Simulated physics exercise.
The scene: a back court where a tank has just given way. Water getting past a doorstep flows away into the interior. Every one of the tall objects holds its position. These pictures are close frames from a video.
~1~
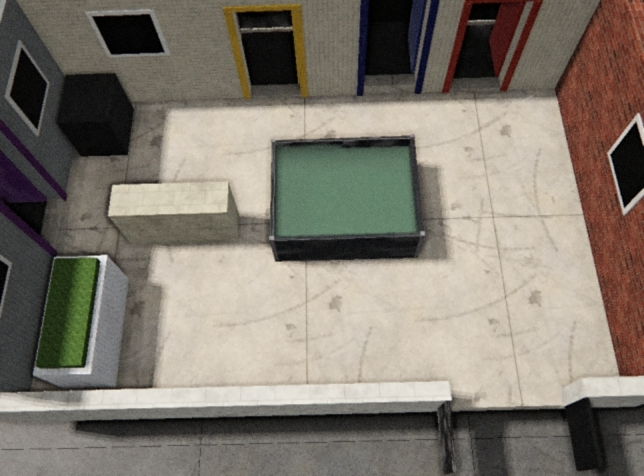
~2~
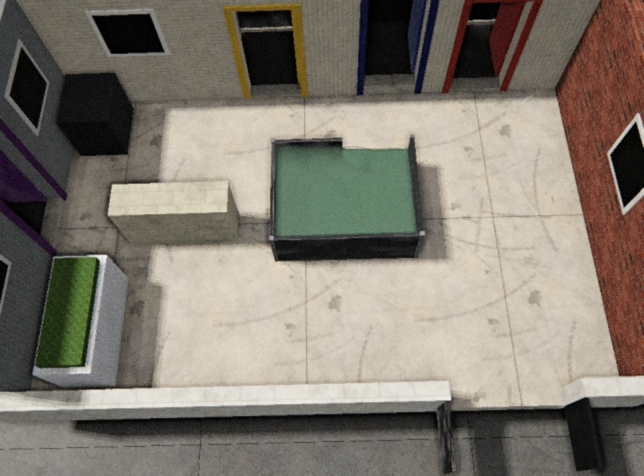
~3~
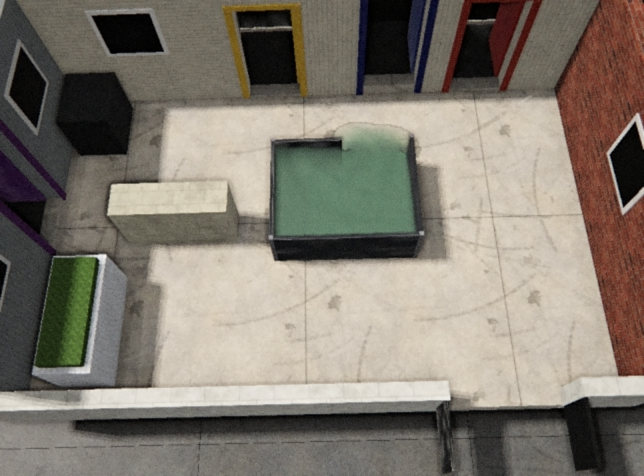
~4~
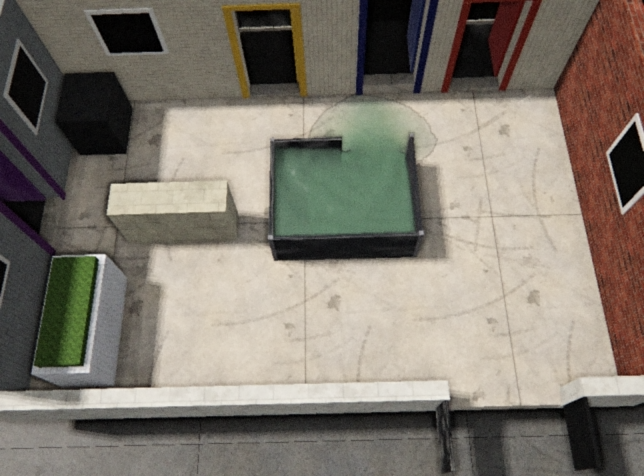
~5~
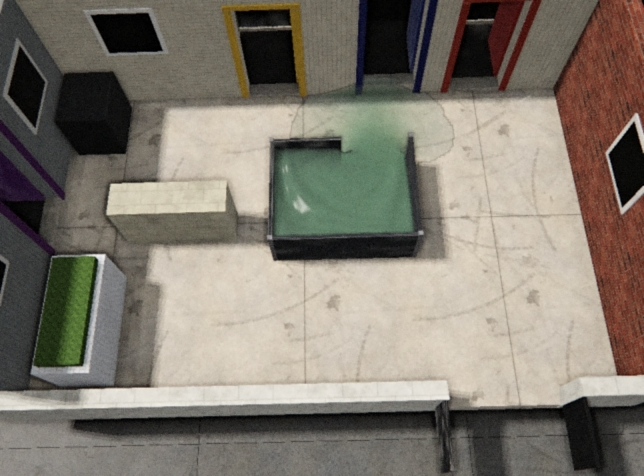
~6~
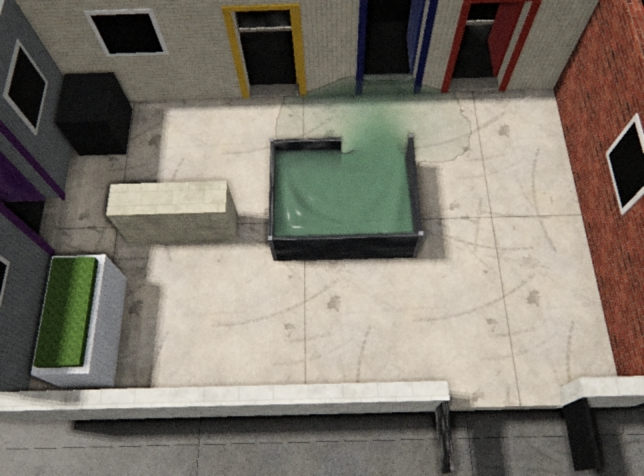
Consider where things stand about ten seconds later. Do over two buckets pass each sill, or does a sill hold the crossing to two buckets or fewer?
The red door goes beyond what's allowed there, the purple door stays inside what's allowed there, the yellow door goes beyond what's allowed there, the blue door goes beyond what's allowed there.
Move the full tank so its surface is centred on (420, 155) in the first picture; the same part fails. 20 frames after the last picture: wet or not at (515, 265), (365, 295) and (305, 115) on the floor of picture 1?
Taking the three spots in turn, I'd say drenched, then spared, then drenched.
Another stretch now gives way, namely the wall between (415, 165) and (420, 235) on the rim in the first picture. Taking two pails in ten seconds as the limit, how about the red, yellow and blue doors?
In that case the red door overshoots, while the yellow door undershoots and the blue door undershoots.
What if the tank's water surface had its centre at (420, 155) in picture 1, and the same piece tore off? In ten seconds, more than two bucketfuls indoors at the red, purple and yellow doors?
One by one: The red one floods; the purple one takes less; the yellow one is under.
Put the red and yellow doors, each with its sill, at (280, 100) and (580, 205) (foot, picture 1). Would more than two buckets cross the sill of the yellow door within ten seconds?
Observation - yellow door ends up higher.
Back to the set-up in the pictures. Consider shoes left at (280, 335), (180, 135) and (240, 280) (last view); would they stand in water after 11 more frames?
The three points read clear, soaked through and clear.
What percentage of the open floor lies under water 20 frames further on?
Around 45 percent, give or take.
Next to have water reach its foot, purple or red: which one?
That would be the red one.
A moment on, water covers 15 % of the floor; the red door under two buckets in, the purple door not reached, the yellow door under two buckets in, the blue door over two buckets in.
Next, water covers 25 % of the floor; the red door over two buckets in, the purple door not reached, the yellow door under two buckets in, the blue door far over two buckets in.
Then, water covers 45 % of the floor; the red door over two buckets in, the purple door wet at the sill, nothing in, the yellow door over two buckets in, the blue door far over two buckets in.
Later, water covers 70 % of the floor; the red door over two buckets in, the purple door wet at the sill, nothing in, the yellow door over two buckets in, the blue door far over two buckets in.
In the end, water covers 90 % of the floor; the red door over two buckets in, the purple door wet at the sill, nothing in, the yellow door over two buckets in, the blue door far over two buckets in.
